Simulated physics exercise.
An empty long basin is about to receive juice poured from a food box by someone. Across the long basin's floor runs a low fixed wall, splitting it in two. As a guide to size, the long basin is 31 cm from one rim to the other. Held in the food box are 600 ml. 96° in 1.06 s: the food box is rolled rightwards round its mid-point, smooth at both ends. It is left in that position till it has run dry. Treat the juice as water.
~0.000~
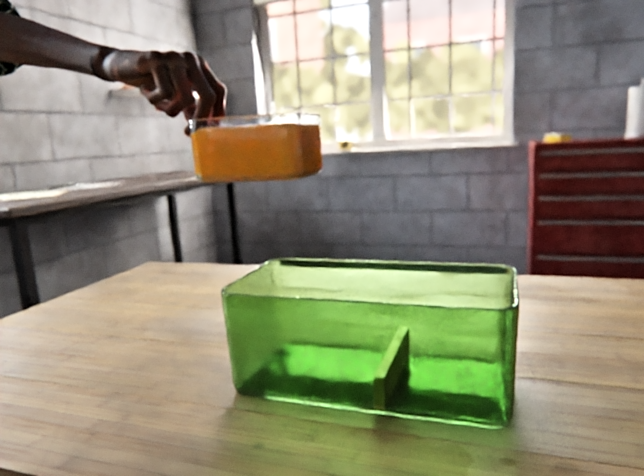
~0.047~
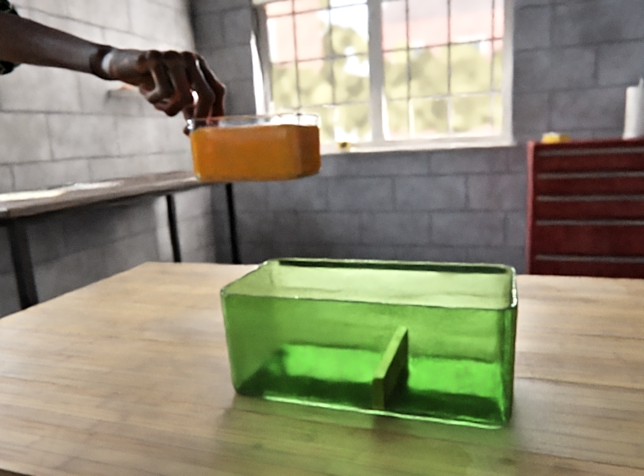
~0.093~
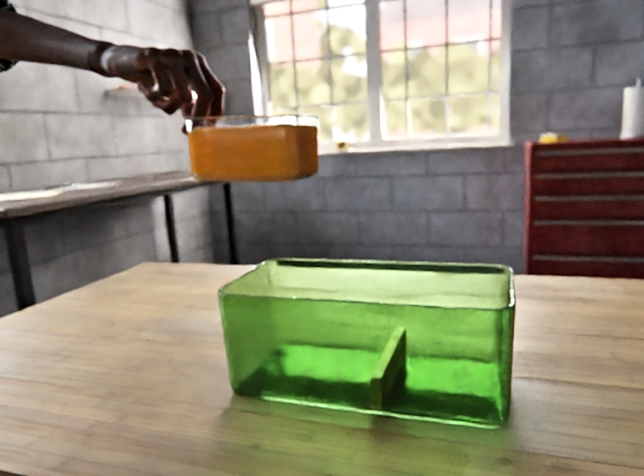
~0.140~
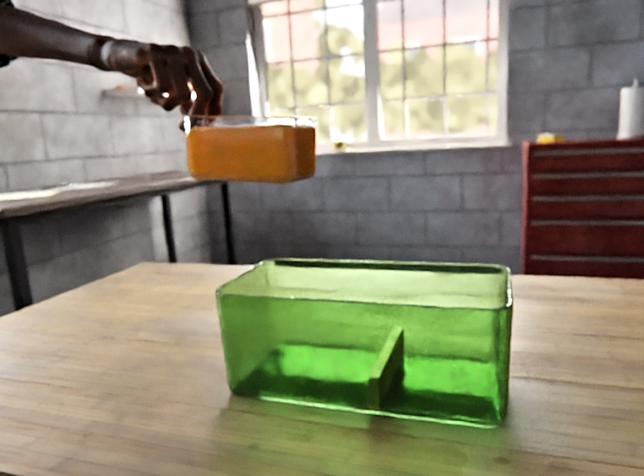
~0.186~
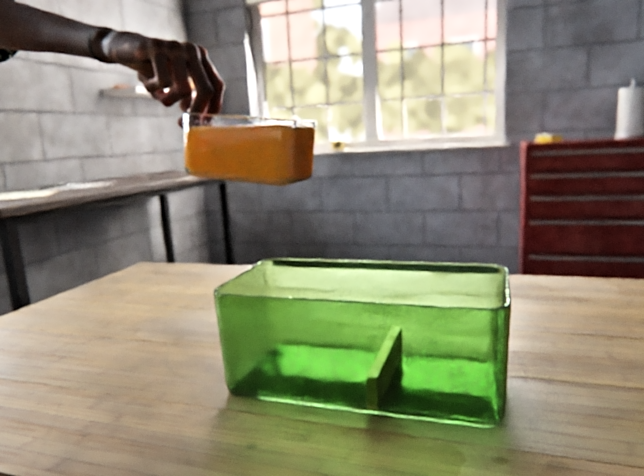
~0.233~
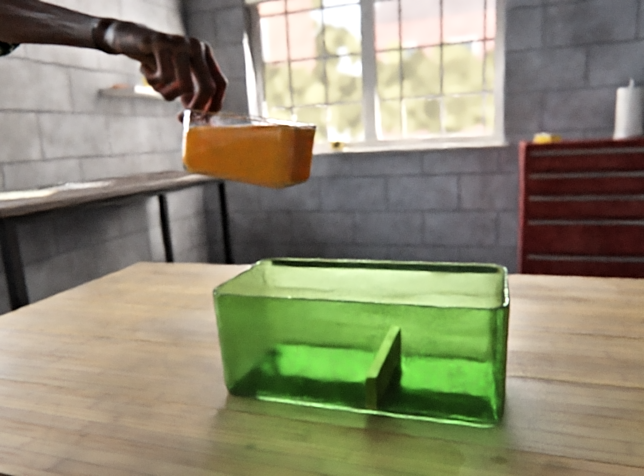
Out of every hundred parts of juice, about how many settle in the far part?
About 51 out of 100.
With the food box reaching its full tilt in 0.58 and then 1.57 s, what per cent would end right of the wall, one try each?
It comes to 35 per cent, and then 50 per cent.
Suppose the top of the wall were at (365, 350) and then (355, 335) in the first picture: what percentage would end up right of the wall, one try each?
The first gives near 70 per cent and the second near 75 per cent.
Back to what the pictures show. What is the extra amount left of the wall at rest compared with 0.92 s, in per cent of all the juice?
Roughly 20 percent.
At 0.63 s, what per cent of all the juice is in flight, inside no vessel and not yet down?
Close to 34 in a hundred.
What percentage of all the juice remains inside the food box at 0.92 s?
Around 12 in a hundred is still there.
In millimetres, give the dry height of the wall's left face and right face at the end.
About 24 mm on the left, about 20 mm on the right.
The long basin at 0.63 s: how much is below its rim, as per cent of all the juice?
Near 12 in a hundred.
By 0.63 s the tilt is 62° and 53 per cent is still to pour, 10 is left of the wall and 3 right of it.
By 0.92 s the tilt is 92° and 13 per cent is still to pour, 29 is left of the wall and 50 right of it.
By 1.23 s the tilt is 96° and 3 per cent is still to pour, 44 is left of the wall and 50 right of it.
By 1.56 s the tilt is 96° and 0 per cent is still to pour, 47 is left of the wall and 51 right of it.
At rest 48 per cent lies left of the wall, 51 right of it and 1 outside.
